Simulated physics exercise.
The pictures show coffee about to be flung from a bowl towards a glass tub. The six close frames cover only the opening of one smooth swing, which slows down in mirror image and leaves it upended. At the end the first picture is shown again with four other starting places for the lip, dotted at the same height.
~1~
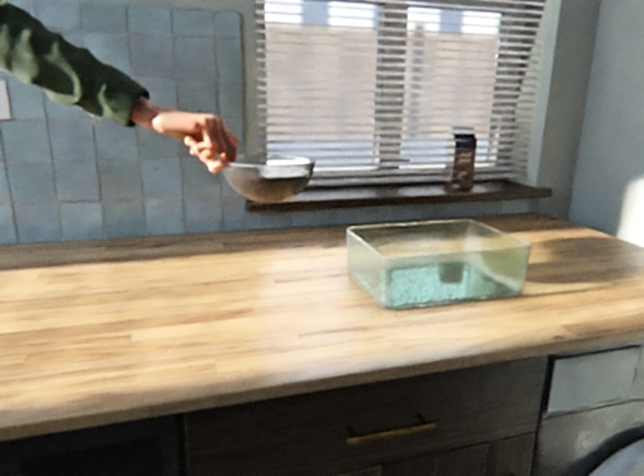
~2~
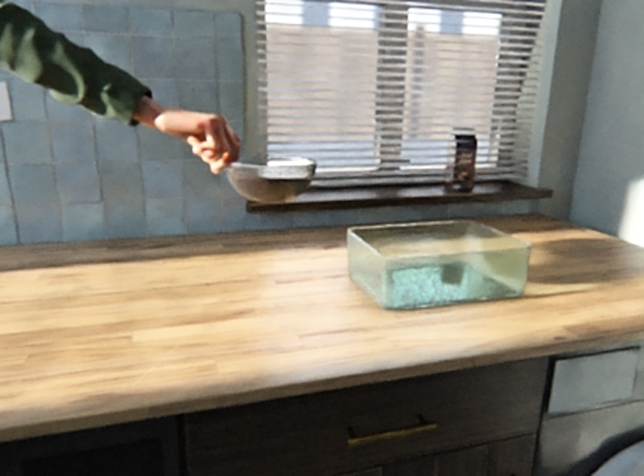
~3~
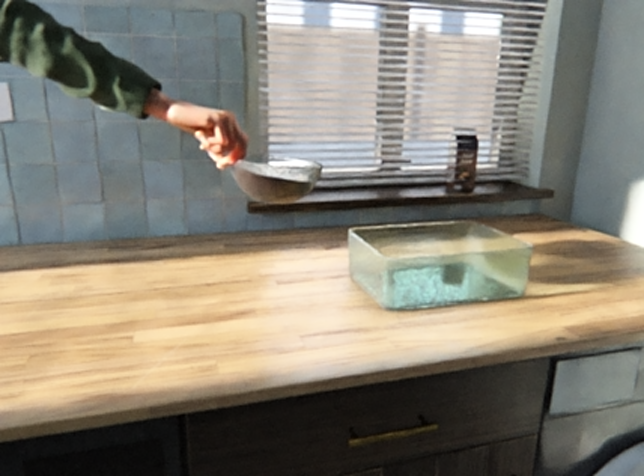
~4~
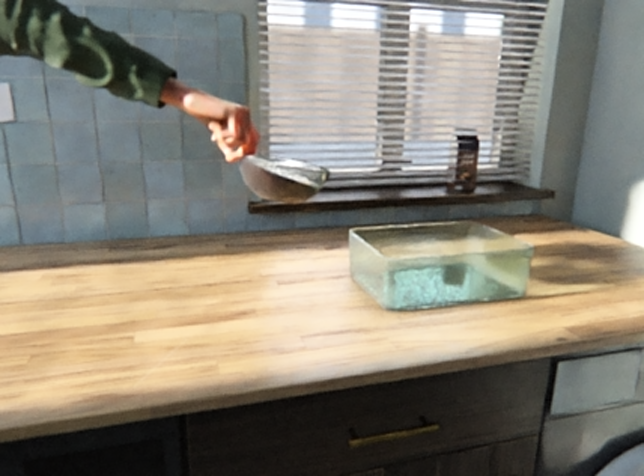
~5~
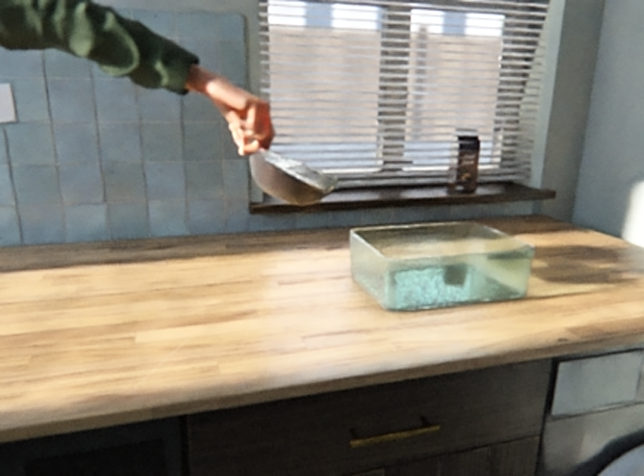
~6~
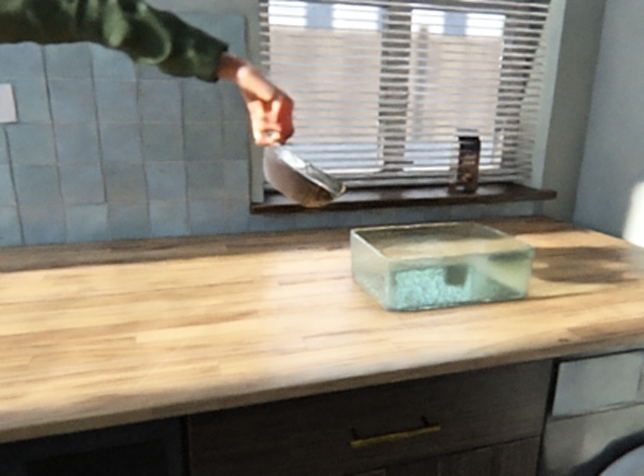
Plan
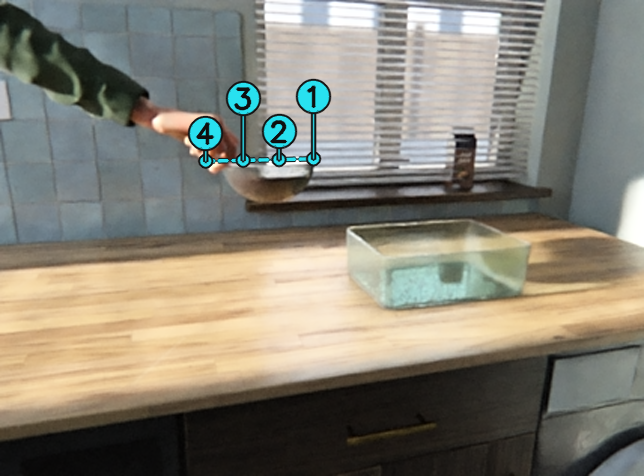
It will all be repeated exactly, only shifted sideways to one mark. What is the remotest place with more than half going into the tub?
Choose 2.
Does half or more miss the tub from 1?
No, not at all.
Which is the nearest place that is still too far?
Place 3.
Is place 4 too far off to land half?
Yes, that goes wrong.
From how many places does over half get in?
Two of the four.
On the marked copy, 1 at (313, 158); 2 at (279, 159); 3 at (243, 160); 4 at (205, 161).
With 1, about 89 % lands in the tub, 2 % falls short and 10 % goes beside or beyond.
With 2, about 89 % lands in the tub, 4 % falls short and 7 % goes beside or beyond.
With 3, about 5 % lands in the tub, 90 % falls short and 4 % goes beside or beyond.
With 4, about 0 % lands in the tub, 98 % falls short.
